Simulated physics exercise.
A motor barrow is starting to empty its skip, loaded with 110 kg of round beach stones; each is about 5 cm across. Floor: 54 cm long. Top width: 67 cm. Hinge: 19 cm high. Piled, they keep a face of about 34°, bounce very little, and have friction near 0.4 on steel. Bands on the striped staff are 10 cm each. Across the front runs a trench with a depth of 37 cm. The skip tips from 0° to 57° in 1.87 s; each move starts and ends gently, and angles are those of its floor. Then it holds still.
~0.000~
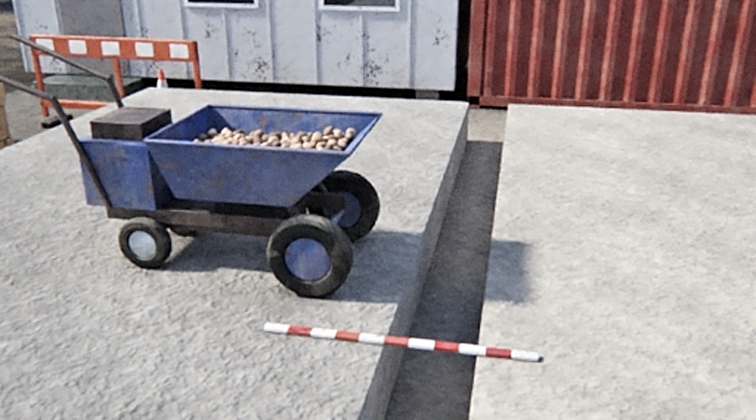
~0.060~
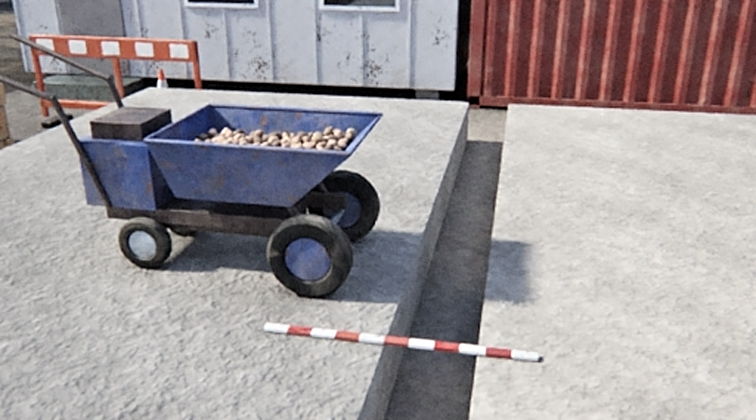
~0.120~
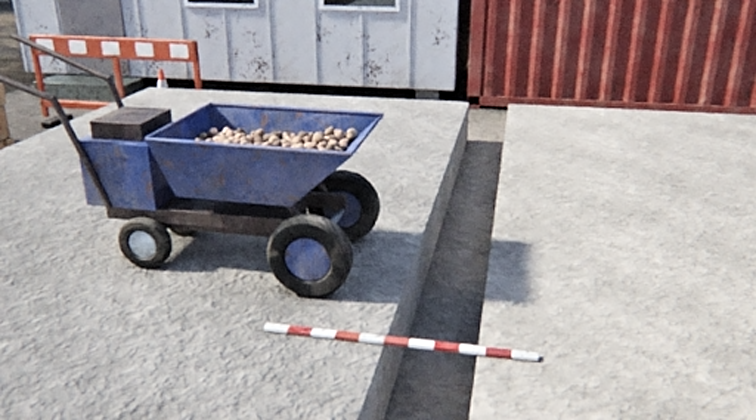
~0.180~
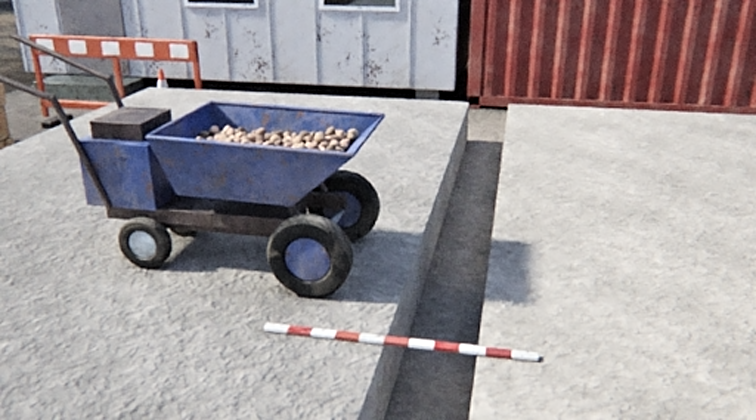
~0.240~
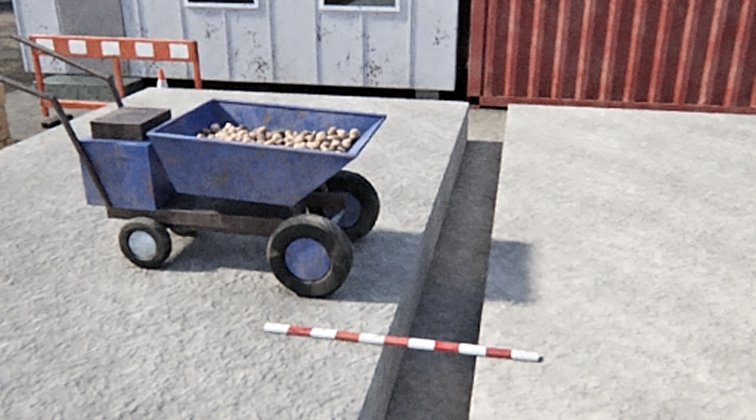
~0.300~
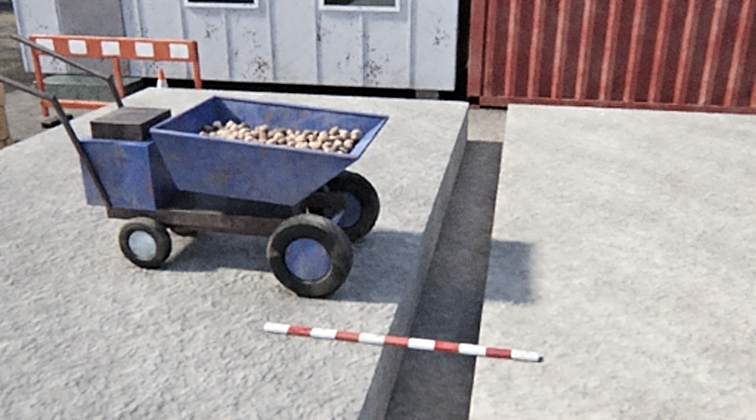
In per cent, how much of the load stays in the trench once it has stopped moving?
I would say about 74 per cent.
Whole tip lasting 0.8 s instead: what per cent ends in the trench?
Then some 60 per cent would.
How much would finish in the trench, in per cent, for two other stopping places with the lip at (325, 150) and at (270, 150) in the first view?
The first start gives about 95 per cent, the second about 80.
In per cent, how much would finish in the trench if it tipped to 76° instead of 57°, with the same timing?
It would come to about 70 percent.
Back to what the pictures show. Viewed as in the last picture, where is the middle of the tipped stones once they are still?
Around (464, 329).
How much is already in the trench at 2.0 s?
By then, around 30 percent.
After 1.4 s the floor is at 48°; 100 % in the skip; the foremost stones are at (420, 194).
After 2.0 s the floor is at 57°; 57 % in the skip, 32 % in the trench, 11 % past the trench; the foremost stones are at (541, 277).
After 2.3 s the floor is at 57°; 28 % in the skip, 47 % in the trench, 25 % past the trench; the foremost stones are at (621, 294).
After 4.3 s the floor is at 57°; 0 % in the skip, 74 % in the trench, 26 % past the trench; the foremost stones are at (654, 288).
